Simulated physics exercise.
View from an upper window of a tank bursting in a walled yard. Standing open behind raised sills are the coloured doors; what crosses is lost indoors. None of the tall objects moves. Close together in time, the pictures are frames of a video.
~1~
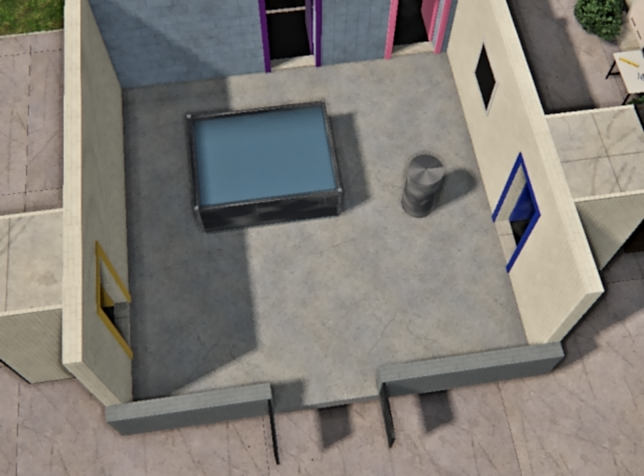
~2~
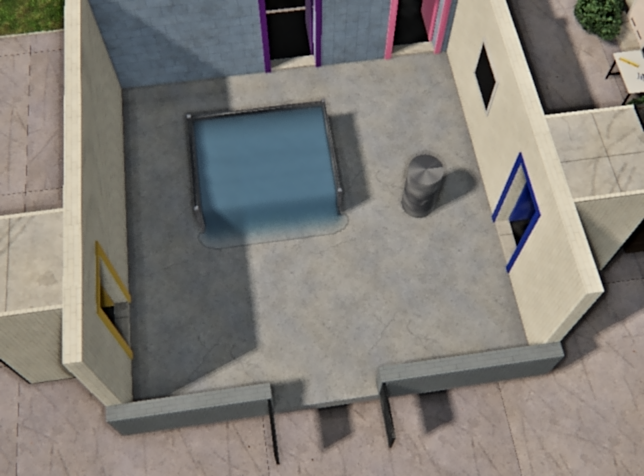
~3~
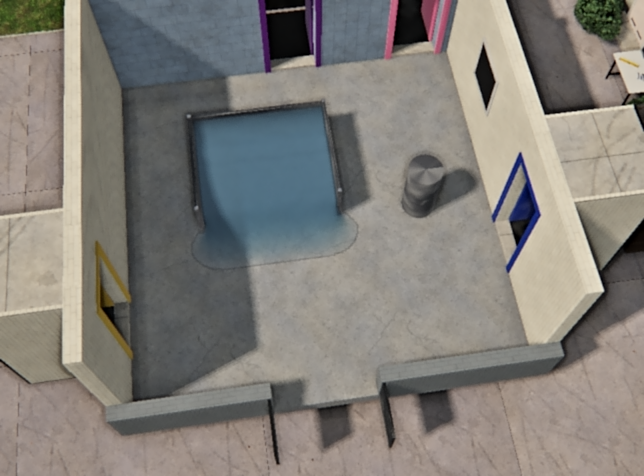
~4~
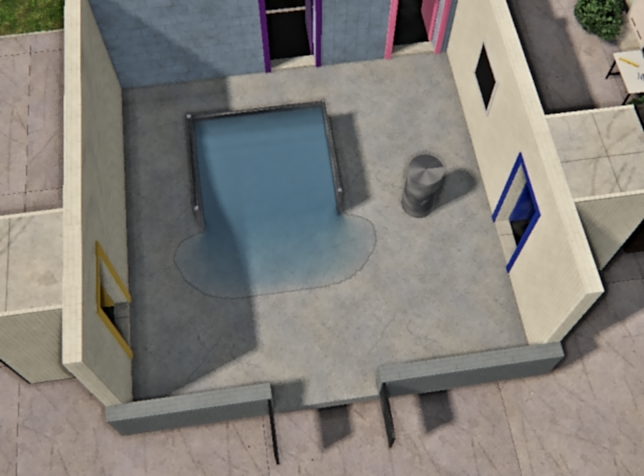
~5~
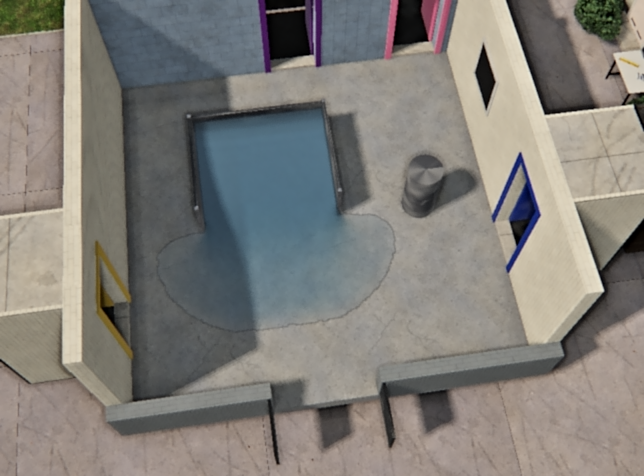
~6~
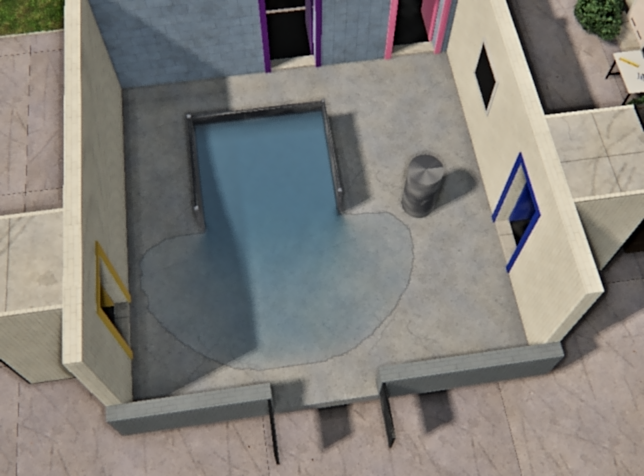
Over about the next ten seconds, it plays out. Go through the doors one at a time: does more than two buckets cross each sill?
Purple door: Two buckets at most, yellow door: Over two buckets, pink door: Two buckets at most, blue door: Two buckets at most.
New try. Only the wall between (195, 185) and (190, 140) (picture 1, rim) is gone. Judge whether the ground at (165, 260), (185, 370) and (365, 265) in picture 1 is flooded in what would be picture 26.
The first spot is soaked, the second soaked and the third spared.
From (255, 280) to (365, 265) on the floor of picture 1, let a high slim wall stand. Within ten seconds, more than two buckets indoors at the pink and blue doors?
Then the pink door falls short, and the blue door exceeds the limit.
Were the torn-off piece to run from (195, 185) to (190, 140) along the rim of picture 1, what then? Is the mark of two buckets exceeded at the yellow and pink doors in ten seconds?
Lab note: Yellow below the mark, pink above the mark.
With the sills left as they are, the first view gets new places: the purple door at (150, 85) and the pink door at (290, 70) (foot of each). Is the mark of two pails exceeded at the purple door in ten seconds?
Purple door: Gets flooded.
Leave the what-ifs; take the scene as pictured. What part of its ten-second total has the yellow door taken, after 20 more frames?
I'd put it at about 70 per cent.
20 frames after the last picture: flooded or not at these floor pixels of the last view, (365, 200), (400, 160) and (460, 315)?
As listed, the points end up high and dry, high and dry and soaked.
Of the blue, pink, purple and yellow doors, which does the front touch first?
My answer is the door marked yellow.
A moment on, water covers 40 % of the floor; the purple door not reached, the yellow door wet at the sill, nothing in, the pink door not reached, the blue door not reached.
Next, water covers 45 % of the floor; the purple door not reached, the yellow door under two buckets in, the pink door not reached, the blue door not reached.
Then, water covers 50 % of the floor; the purple door not reached, the yellow door over two buckets in, the pink door not reached, the blue door wet at the sill, nothing in.
Later, water covers 80 % of the floor; the purple door not reached, the yellow door over two buckets in, the pink door wet at the sill, nothing in, the blue door wet at the sill, nothing in.
In the end, water covers 100 % of the floor; the purple door wet at the sill, nothing in, the yellow door over two buckets in, the pink door under two buckets in, the blue door wet at the sill, nothing in.
